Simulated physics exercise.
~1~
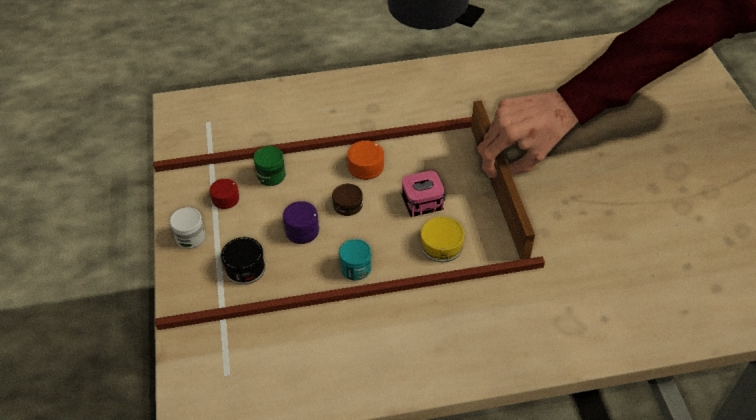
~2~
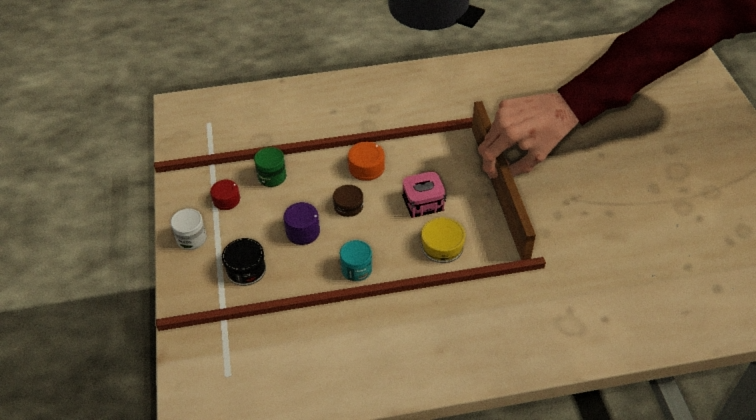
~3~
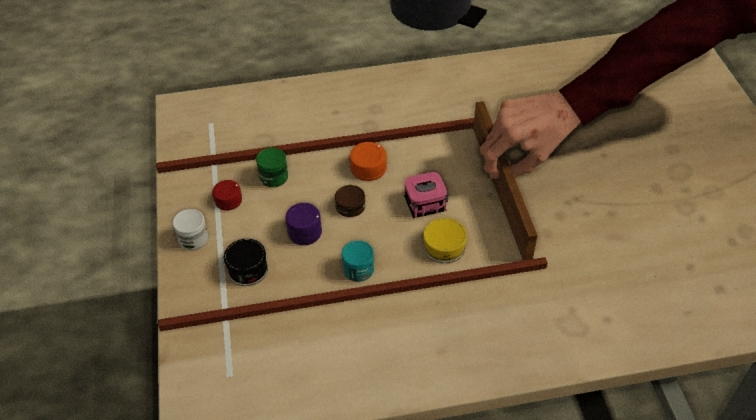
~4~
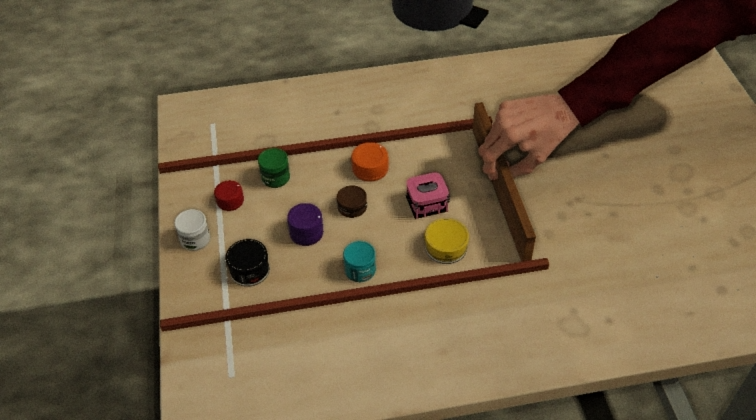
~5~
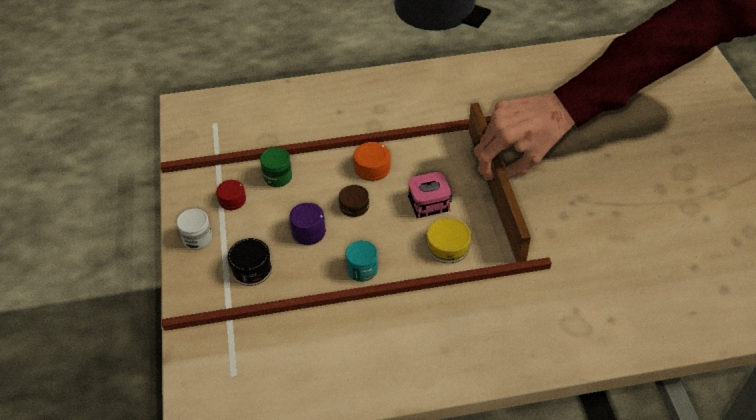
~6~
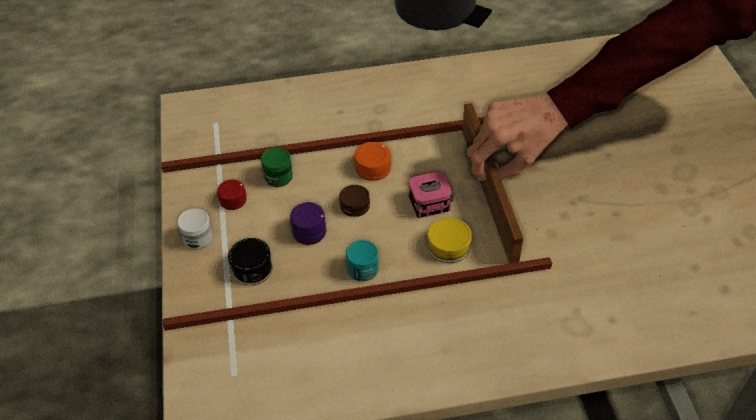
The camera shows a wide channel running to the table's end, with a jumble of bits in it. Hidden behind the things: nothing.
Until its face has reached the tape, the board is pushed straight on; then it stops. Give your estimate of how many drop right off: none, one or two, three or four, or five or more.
From what happens, the ones that come off the end make one or two in total.
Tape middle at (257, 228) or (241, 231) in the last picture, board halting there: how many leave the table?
0, then 0.
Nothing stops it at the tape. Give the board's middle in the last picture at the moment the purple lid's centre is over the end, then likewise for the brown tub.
The purple lid puts it at (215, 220), the brown tub at (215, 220).
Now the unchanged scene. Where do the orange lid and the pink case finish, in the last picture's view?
In the last picture they sit at about (201, 187) and about (204, 227).
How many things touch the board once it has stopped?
The count in contact is 3.
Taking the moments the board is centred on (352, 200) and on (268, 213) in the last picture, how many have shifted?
That gives 6 for the first and 10 for the second.
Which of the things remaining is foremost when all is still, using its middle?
Black pot.
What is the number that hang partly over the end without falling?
That adds up to 4.
Soon after, none off yet; white tub at rest near (196, 229); red lid at rest near (232, 195); black pot at rest near (251, 262).
After that, none off yet; white tub displaced a little near (179, 229); red lid displaced about its own width near (209, 193); black pot displaced about its own width near (203, 267).
In the end, the number that fall off is one or two; gone, white tub.
